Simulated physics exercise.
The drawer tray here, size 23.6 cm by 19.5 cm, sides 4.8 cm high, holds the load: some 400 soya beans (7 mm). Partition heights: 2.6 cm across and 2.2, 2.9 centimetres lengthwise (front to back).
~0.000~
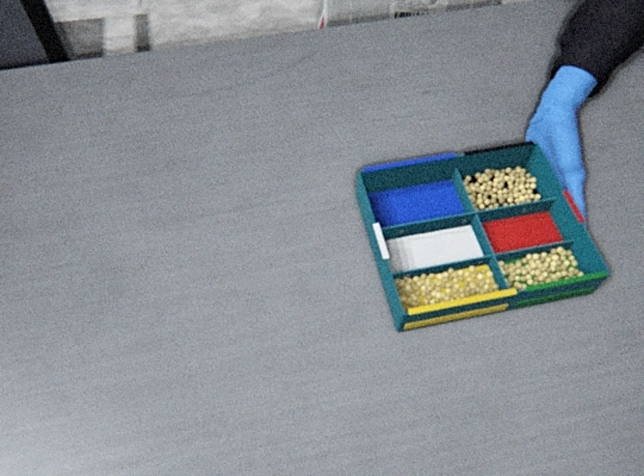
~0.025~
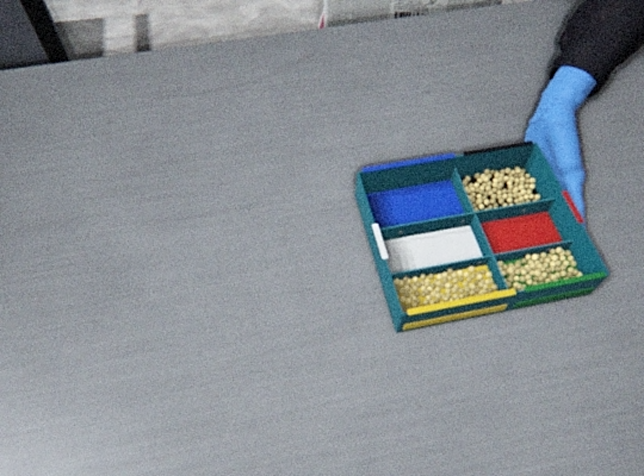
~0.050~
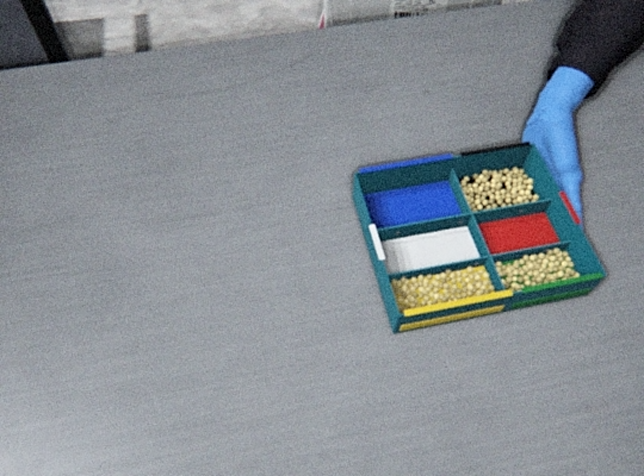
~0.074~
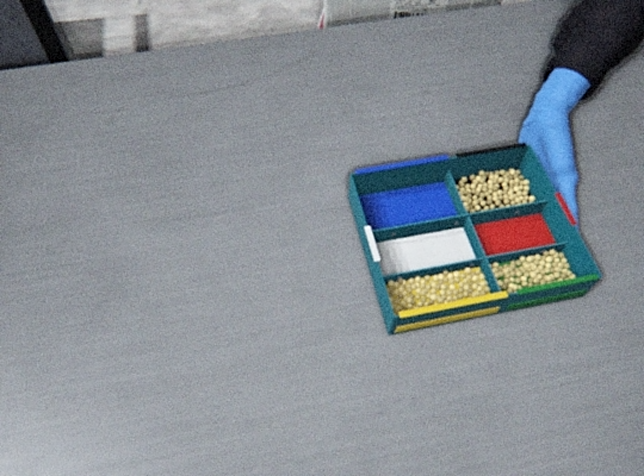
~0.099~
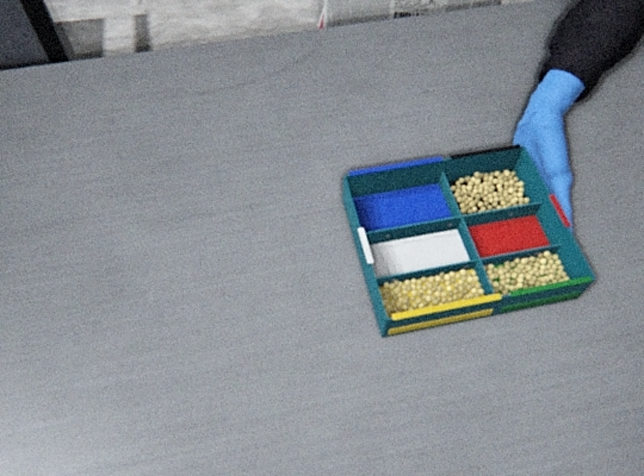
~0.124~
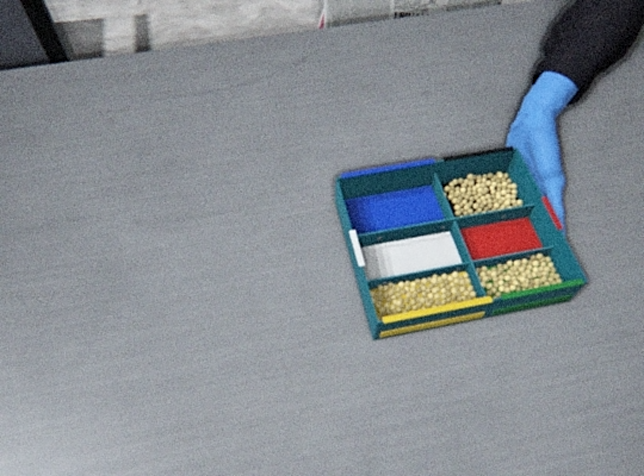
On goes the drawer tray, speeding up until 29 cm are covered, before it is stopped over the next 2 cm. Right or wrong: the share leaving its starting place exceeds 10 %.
Wrong.
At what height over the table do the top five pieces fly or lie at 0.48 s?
Height: About 6 centimetres.
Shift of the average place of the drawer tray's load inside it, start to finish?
Net movement comes out near 1.0 cm.
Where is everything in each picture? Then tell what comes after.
The first frame shows drawer tray at (508, 295); tilt 0 degrees; moved 0.0 cm; yellow 35 %, green 30 %, black 30 %.
The second frame shows drawer tray at (507, 296); tilt 0 degrees; moved 0.1 cm.
The third frame shows drawer tray at (504, 297); tilt 0 degrees; moved 0.5 cm.
The fourth frame shows drawer tray at (499, 298); tilt 0 degrees; moved 1.0 cm.
The fifth frame shows drawer tray at (492, 300); tilt 0 degrees; moved 1.8 cm.
The sixth frame shows drawer tray at (484, 303); tilt 0 degrees; moved 2.9 cm; yellow 35 %, green 30 %, black 30 %. Its speed is now 0.47 m/s.
Then, at 0.26 s, tilt 0 degrees; yellow 35 %, green 30 %, black 30 %; 0 % away from where they began.
After 0.37 s, tilt 0 degrees; yellow 35 %, green 30 %, black 30 %; 0 % away from where they began.
After 0.48 s, tilt 0 degrees; yellow 35 %, green 30 %, black 30 %; 0 % away from where they began.
After 0.58 s, tilt 0 degrees; yellow 35 %, green 30 %, black 30 %; 5 % away from where they began.
In the end, at 1.2 s, yellow 35 %, green 30 %, black 30 %; 5 % away from where they began.
